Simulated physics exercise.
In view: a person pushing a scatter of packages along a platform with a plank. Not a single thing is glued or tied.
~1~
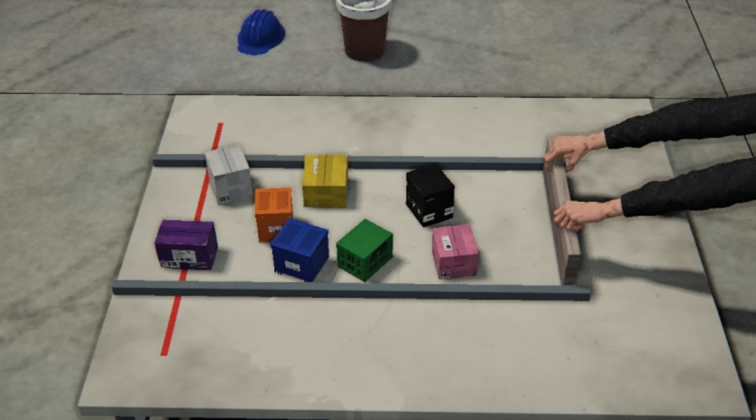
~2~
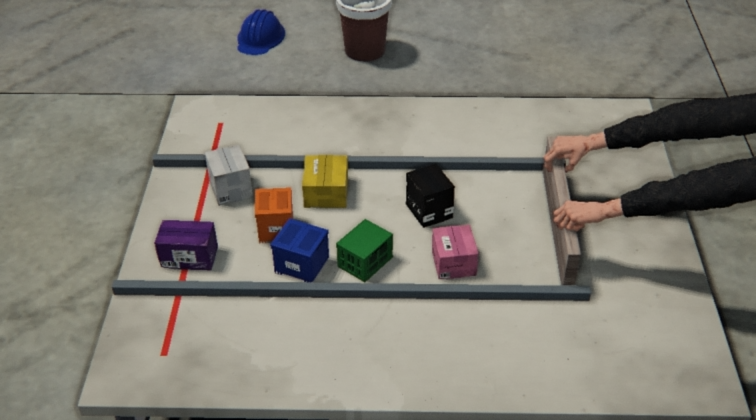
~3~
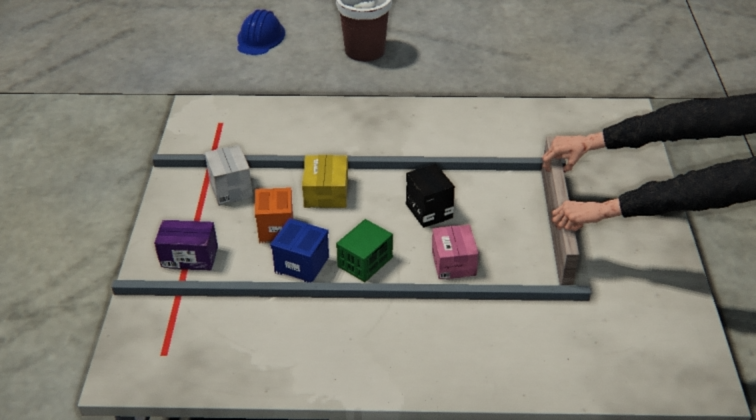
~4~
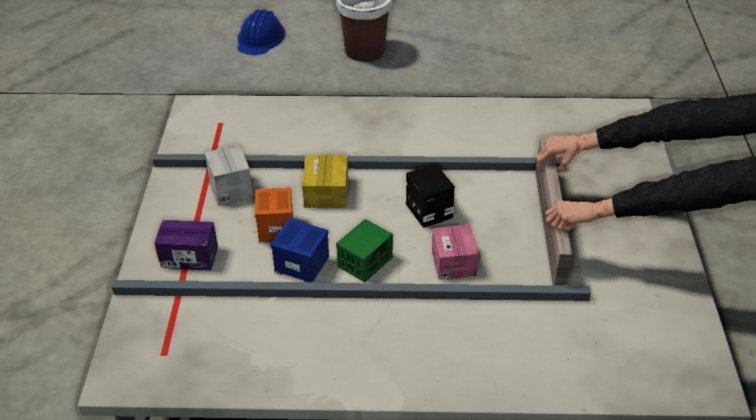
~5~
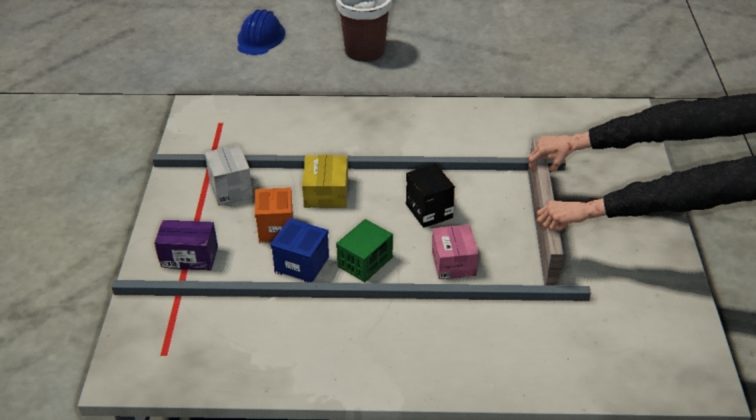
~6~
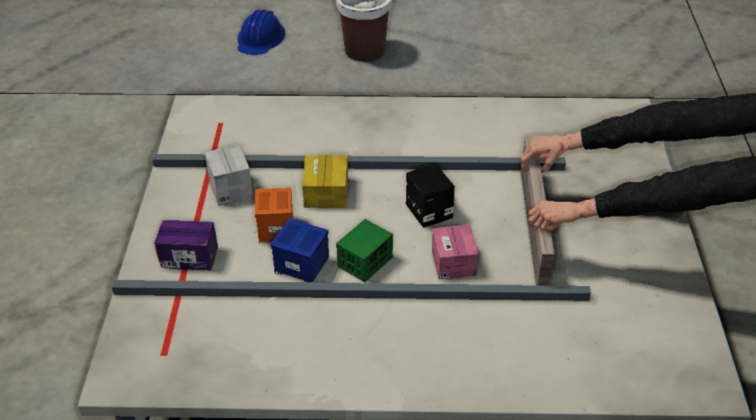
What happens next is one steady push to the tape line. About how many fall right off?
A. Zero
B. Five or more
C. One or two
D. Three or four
Option D: Three or four.
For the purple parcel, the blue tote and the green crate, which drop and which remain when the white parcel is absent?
Outcome: The purple parcel goes off, the blue tote goes off, the green crate holds its spot.
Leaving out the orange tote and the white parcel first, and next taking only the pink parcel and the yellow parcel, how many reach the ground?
The number fallen is 2, and in the other try 1.
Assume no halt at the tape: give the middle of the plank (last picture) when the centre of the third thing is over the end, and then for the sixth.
About (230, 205), then about (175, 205).
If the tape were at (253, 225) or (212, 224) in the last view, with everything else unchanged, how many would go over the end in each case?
You'd count 1 the first time and 3 the second.
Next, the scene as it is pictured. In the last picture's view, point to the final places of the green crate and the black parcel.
Final positions - green crate around (127, 255), black parcel around (182, 188).
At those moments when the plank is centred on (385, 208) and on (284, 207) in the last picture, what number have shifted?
I get 4 at the one place and 8 at the other.
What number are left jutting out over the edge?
Overhang count: 3.
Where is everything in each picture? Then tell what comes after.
In the first picture, purple parcel (187, 245); white parcel (229, 175); orange tote (275, 215); plank (560, 210); tape (196, 224).
In the second picture, white parcel (229, 175); plank (560, 210).
In the third picture, orange tote (275, 216); green crate (365, 250).
In the fourth picture, purple parcel (187, 245); blue tote (301, 252).
In the fifth picture, white parcel (229, 175); black parcel (430, 196).
In the sixth picture, purple parcel (187, 245); white parcel (229, 175); orange tote (275, 216); plank (536, 209); tape (196, 224).
Early on, none off yet; purple parcel at rest near (187, 245); white parcel at rest near (229, 175); orange tote at rest near (275, 216).
Finally, the number that fall off is three or four; lost, blue tote, white parcel and purple parcel.
